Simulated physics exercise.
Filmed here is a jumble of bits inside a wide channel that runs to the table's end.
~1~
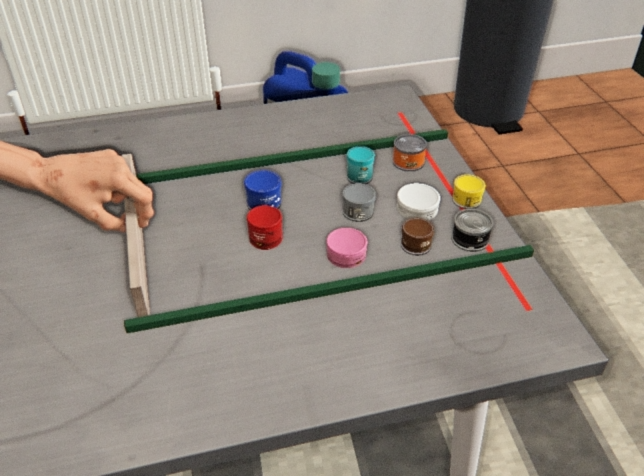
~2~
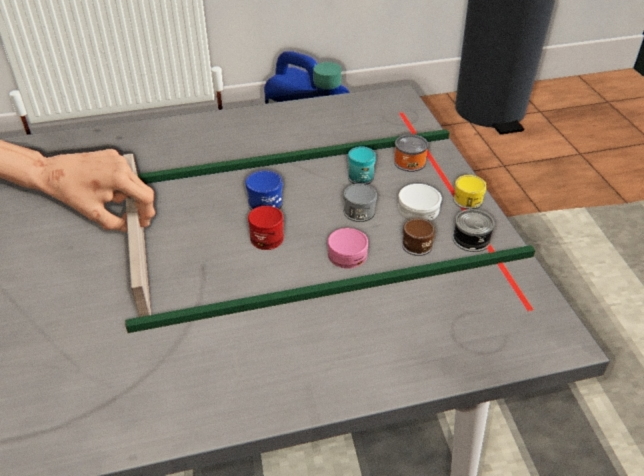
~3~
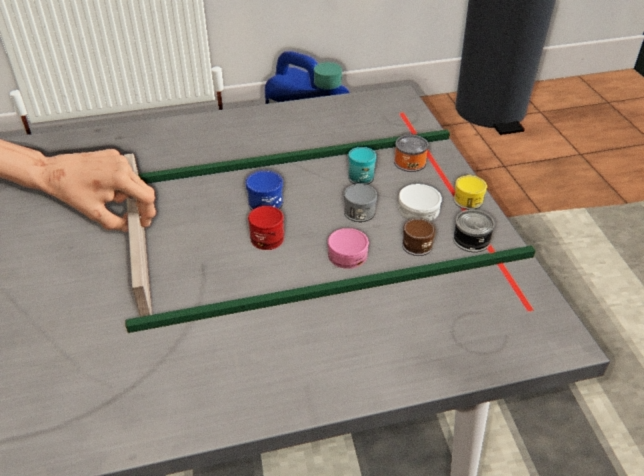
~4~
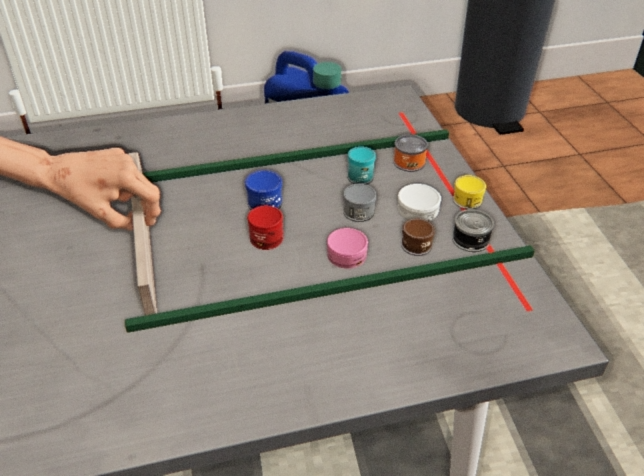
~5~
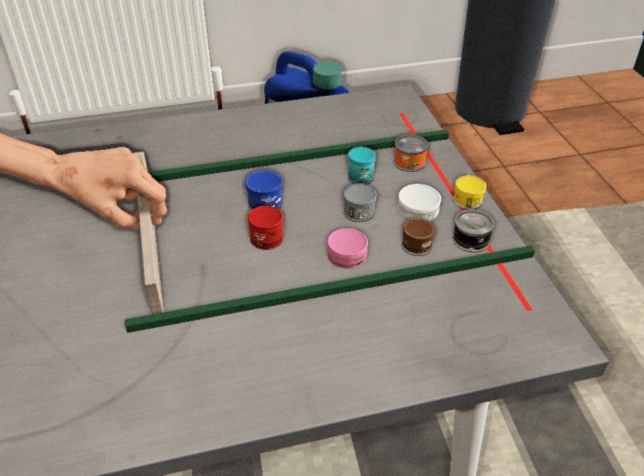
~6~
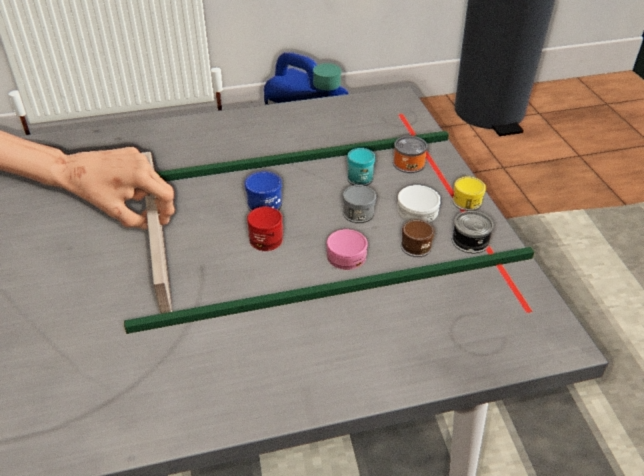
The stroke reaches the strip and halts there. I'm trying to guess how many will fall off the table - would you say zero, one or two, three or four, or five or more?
I would say five or more.
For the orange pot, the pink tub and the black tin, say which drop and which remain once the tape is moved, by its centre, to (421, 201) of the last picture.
Orange pot stays put, pink tub stays put, black tin goes off.
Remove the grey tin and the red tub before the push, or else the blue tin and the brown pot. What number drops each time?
You'd see 4 fallen, and 3 in the other try.
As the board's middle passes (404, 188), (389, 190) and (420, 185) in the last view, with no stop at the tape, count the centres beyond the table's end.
Respectively, 0, 0 and 2.
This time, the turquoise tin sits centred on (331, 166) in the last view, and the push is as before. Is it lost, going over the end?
From that start, the object then is safe.
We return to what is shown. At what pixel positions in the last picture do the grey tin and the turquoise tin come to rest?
The grey tin stops around (469, 184); the turquoise tin around (443, 147).
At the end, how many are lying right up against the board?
The count in contact is 5.
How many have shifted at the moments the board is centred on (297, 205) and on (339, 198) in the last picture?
First 2, after that 5.
Early on, none off yet; yellow tin at rest near (469, 194); black tin at rest near (472, 232); orange pot at rest near (410, 155).
Finally, the number that fall off is five or more; lost, brown pot, white tub, orange pot, black tin and yellow tin.
